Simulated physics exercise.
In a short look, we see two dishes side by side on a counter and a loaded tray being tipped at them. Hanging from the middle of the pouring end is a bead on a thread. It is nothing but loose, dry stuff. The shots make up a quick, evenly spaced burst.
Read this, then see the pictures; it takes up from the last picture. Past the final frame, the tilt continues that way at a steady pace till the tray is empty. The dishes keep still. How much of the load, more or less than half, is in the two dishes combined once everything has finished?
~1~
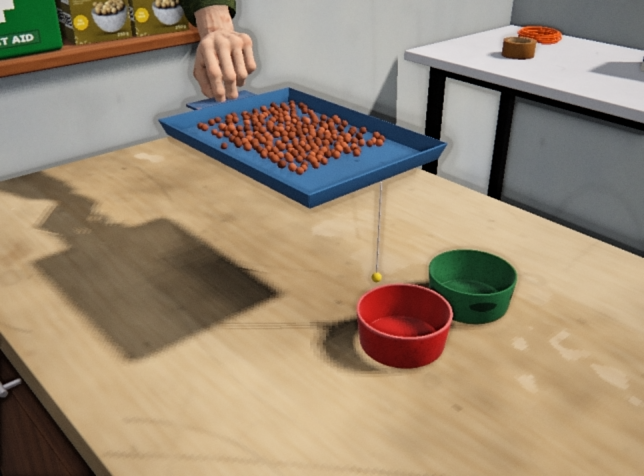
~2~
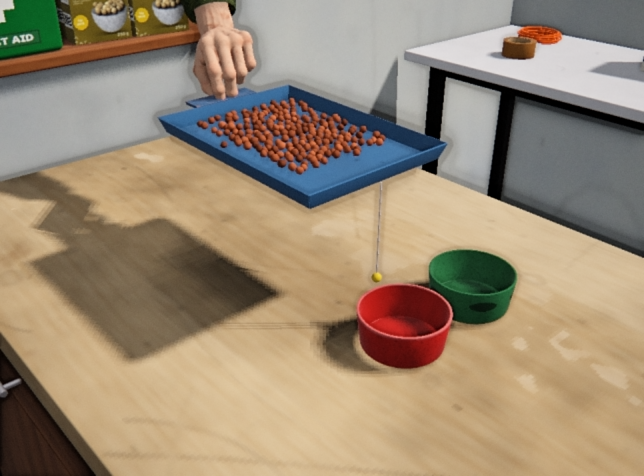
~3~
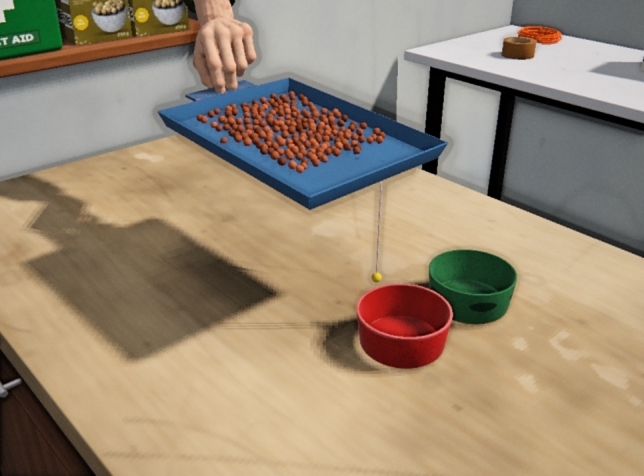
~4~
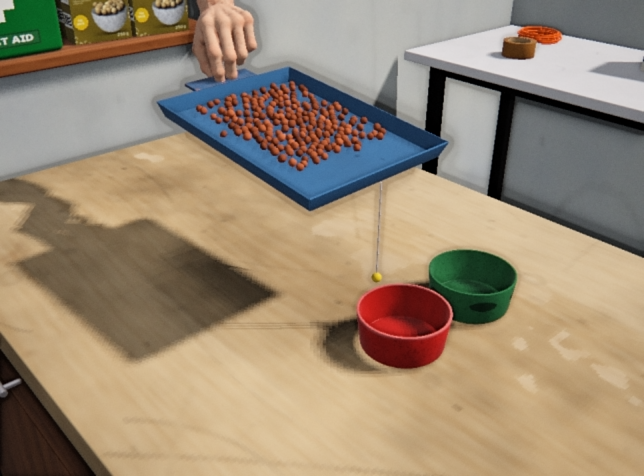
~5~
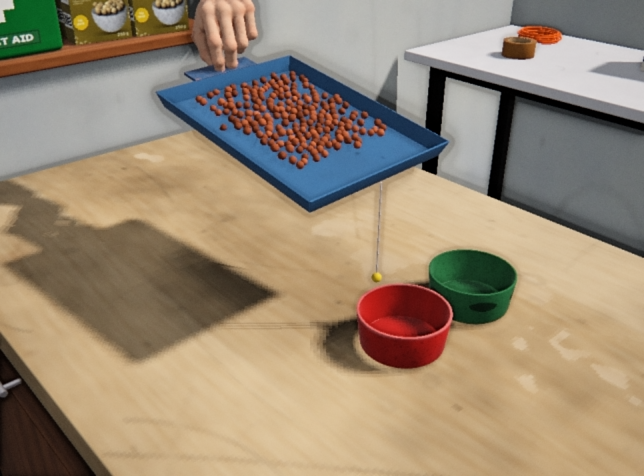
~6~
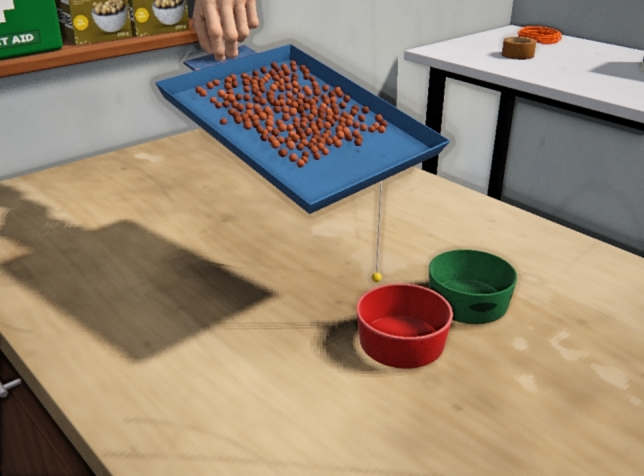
I expect the dishes to receive the lesser amount.
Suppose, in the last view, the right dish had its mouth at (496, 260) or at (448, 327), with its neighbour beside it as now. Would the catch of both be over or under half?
Well, not up to half at the first spot and not up to half at the second.
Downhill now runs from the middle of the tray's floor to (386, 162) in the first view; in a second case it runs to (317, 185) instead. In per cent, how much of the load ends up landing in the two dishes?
In turn some 70 and 10 per cent.
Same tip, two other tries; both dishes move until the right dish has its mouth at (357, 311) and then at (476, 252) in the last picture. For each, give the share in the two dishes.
It would be roughly 70 per cent, followed by roughly 10 per cent.
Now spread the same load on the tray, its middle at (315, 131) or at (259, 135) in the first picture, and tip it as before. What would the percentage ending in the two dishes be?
Share in order: Roughly 40 %, 20 %.
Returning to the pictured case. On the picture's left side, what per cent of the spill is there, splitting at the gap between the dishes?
Roughly 100 %.
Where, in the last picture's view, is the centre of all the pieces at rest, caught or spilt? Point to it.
Near pixel (355, 373).
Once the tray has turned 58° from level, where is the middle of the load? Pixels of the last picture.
Near (344, 172).
Soon, tray tipped steeply; nearly all on the tray; a stray few in the left dish; a stray few outside both; a stray few in the air.
A while on, tray tipped right over; a small part on the tray; about a quarter in the left dish; about half outside both; about a quarter in the air.
Towards the end, tray tipped past a quarter turn; about a third in the left dish; about two thirds outside both.
Finally, tray tipped past a quarter turn; about a third in the left dish; none in the right dish; about two thirds outside both.
